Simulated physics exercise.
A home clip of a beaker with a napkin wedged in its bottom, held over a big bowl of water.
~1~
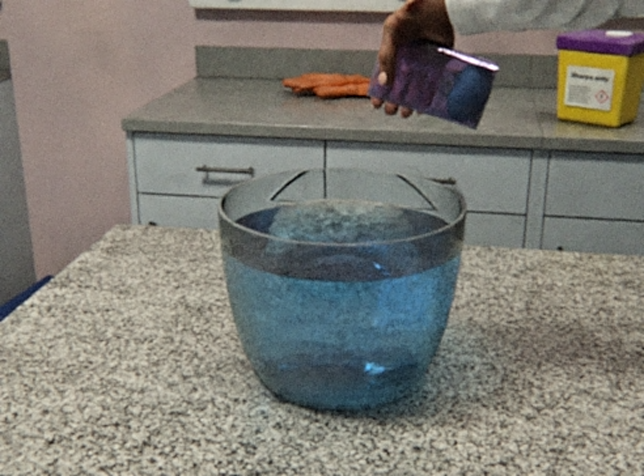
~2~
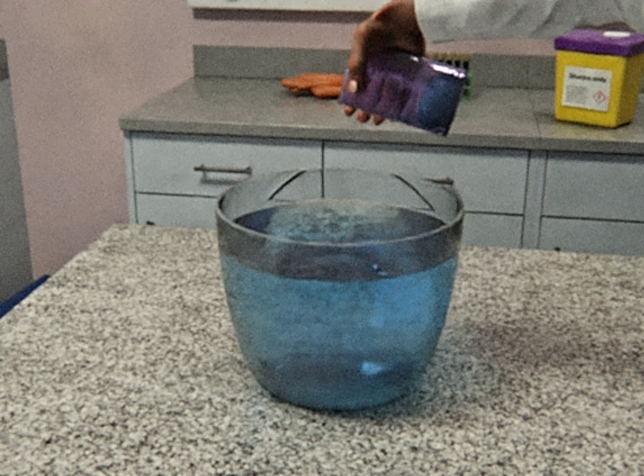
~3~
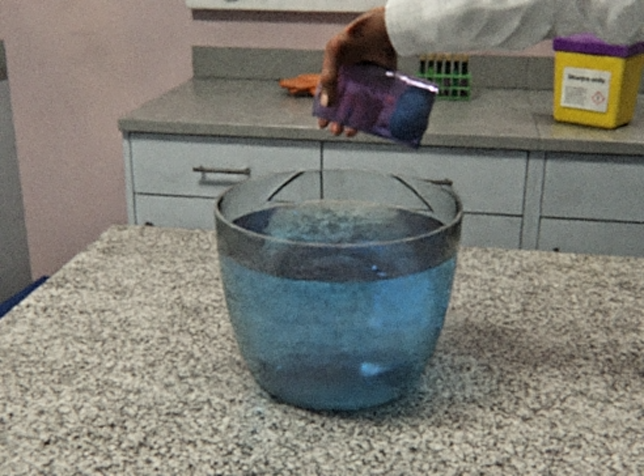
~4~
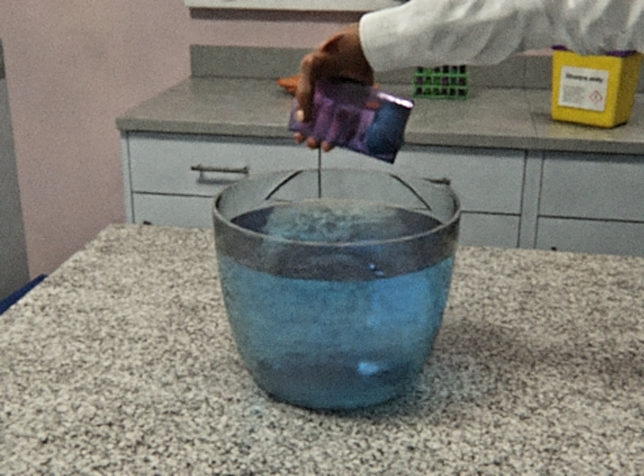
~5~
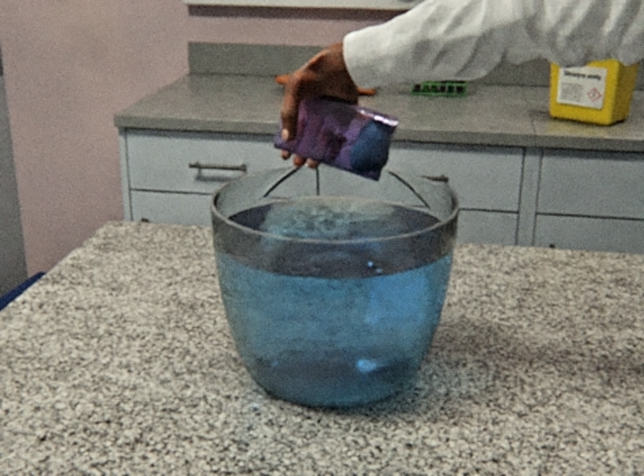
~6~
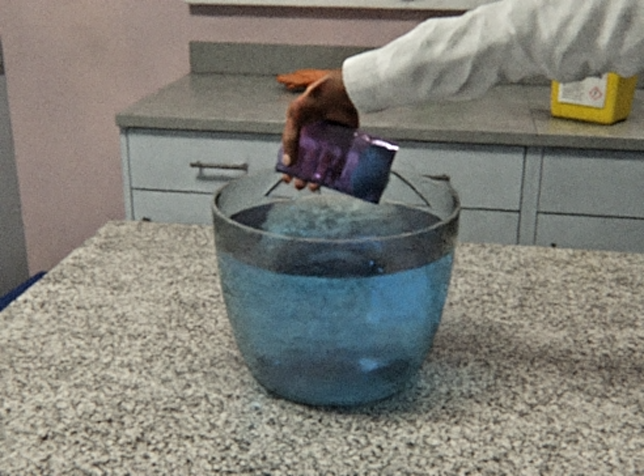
A hand in a white sleeve lowering a purplish beaker on its side, moving left and down over a big bowl of water.
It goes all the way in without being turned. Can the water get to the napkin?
It gets soaked.
Soon after, the beaker enters the water.
Later, water pours in as the air escapes.
In the end, the beaker is under, flooded, and the napkin is wet.
